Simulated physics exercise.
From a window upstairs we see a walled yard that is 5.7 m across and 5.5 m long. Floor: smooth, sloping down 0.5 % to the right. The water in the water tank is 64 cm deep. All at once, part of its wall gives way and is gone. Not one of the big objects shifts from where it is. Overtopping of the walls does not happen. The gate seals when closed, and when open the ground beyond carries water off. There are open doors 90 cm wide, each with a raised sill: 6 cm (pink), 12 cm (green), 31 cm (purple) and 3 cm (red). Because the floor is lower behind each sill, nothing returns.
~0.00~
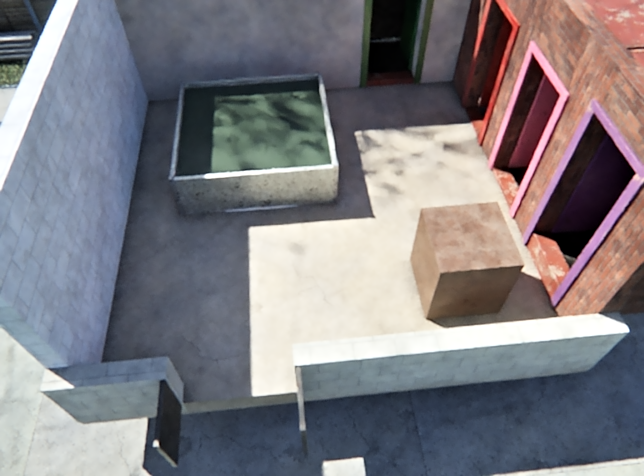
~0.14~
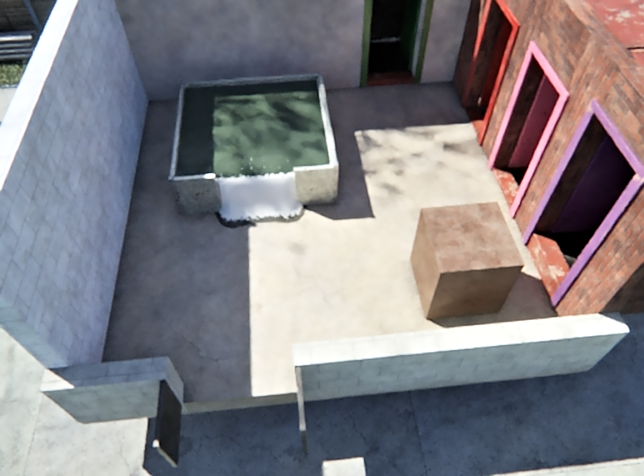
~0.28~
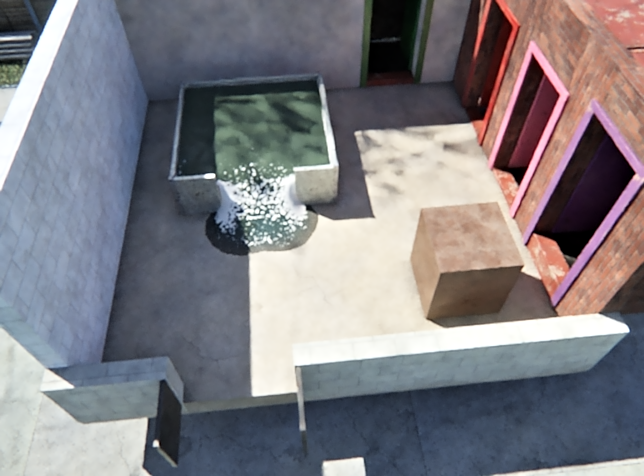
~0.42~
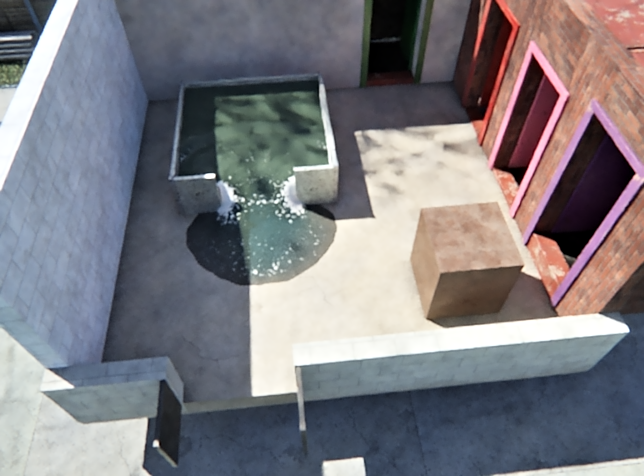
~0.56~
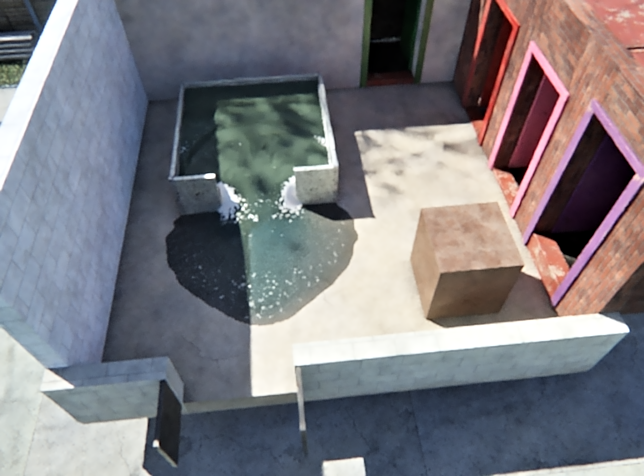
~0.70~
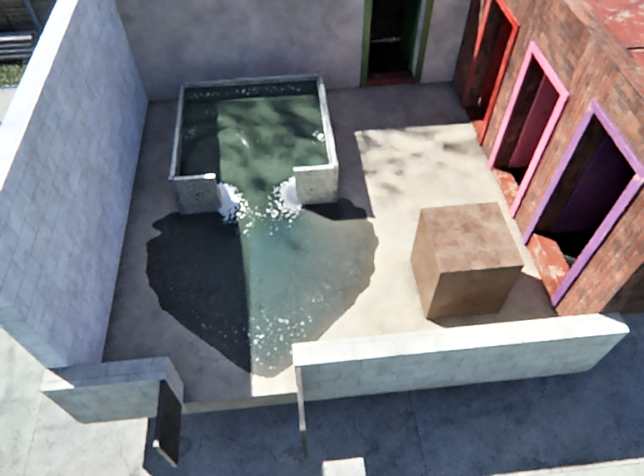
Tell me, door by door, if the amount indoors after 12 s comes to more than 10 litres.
Door by door: The pink door lets in no more than 10 litres; the green door lets in no more than 10 litres; the purple door lets in no more than 10 litres; the red door lets in more than 10 litres.
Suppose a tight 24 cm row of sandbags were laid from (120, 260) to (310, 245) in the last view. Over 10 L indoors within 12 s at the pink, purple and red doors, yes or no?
In that case pink gets more than allowed, purple gets no more than allowed, red gets more than allowed.
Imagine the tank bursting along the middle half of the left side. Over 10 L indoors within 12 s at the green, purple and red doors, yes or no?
Then green would come out on the low side, purple on the low side and red on the high side.
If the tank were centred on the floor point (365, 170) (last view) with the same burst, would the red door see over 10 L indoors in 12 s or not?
Lab note: Red door limit exceeded.
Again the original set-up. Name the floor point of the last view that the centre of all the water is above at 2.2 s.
The water is centred near (264, 204).
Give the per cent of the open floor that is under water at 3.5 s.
Around 50 per cent.
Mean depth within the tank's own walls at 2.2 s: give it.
It averages close to 38 cm.
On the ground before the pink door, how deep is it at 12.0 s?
Around 3.5 cm there.
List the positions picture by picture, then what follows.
In the first frame, still water, 64 cm deep, in the water tank at (254, 126).
In the second frame, water pours out at (258, 197) and has run 0.6 m, to (300, 212); typically 6 cm deep outside, 64 cm at the water tank's back.
In the third frame, water pours out at (259, 197) and has run 0.9 m, to (302, 238); typically 10 cm deep outside, 64 cm at the water tank's back.
In the fourth frame, water pours out at (259, 197) and has run 1.3 m, to (288, 274); typically 8 cm deep outside, 64 cm at the water tank's back.
In the fifth frame, the front is at (268, 320), 1.9 m from the gap at (259, 197); 3.3 m2 of floor is under water; 64 cm left at the back of the water tank.
In the sixth frame, water pours out at (258, 196) and has run 2.6 m, to a hidden place; typically 4 cm deep outside, 59 cm at the water tank's back.
After 1.4 s water covers 35 % of the floor and is deepest (38 cm) near (263, 212); pink door not reached, green door not reached, purple door not reached, red door not reached.
After 2.2 s water covers 40 % of the floor and is deepest (32 cm) near (161, 385); pink door not reached, green door not reached, purple door not reached, red door not reached.
After 3.5 s water covers 50 % of the floor and is deepest (27 cm) near (552, 346); pink door 3 cm at the sill, 0 L in, green door not reached, purple door 12 cm at the sill, 0 L in, red door not reached.
After 7.0 s water covers 95 % of the floor and is deepest (14 cm) near (552, 346); pink door 5 cm at the sill, 0 L in, green door 9 cm at the sill, 0 L in, purple door 8 cm at the sill, 0 L in, red door 3 cm at the sill, 0 L in.
After 12.0 s water covers 100 % of the floor and is deepest (10 cm) near (199, 99); pink door 3 cm at the sill, 0 L in, green door 7 cm at the sill, 0 L in, purple door 5 cm at the sill, 0 L in, red door 9 cm at the sill, 30 L in.
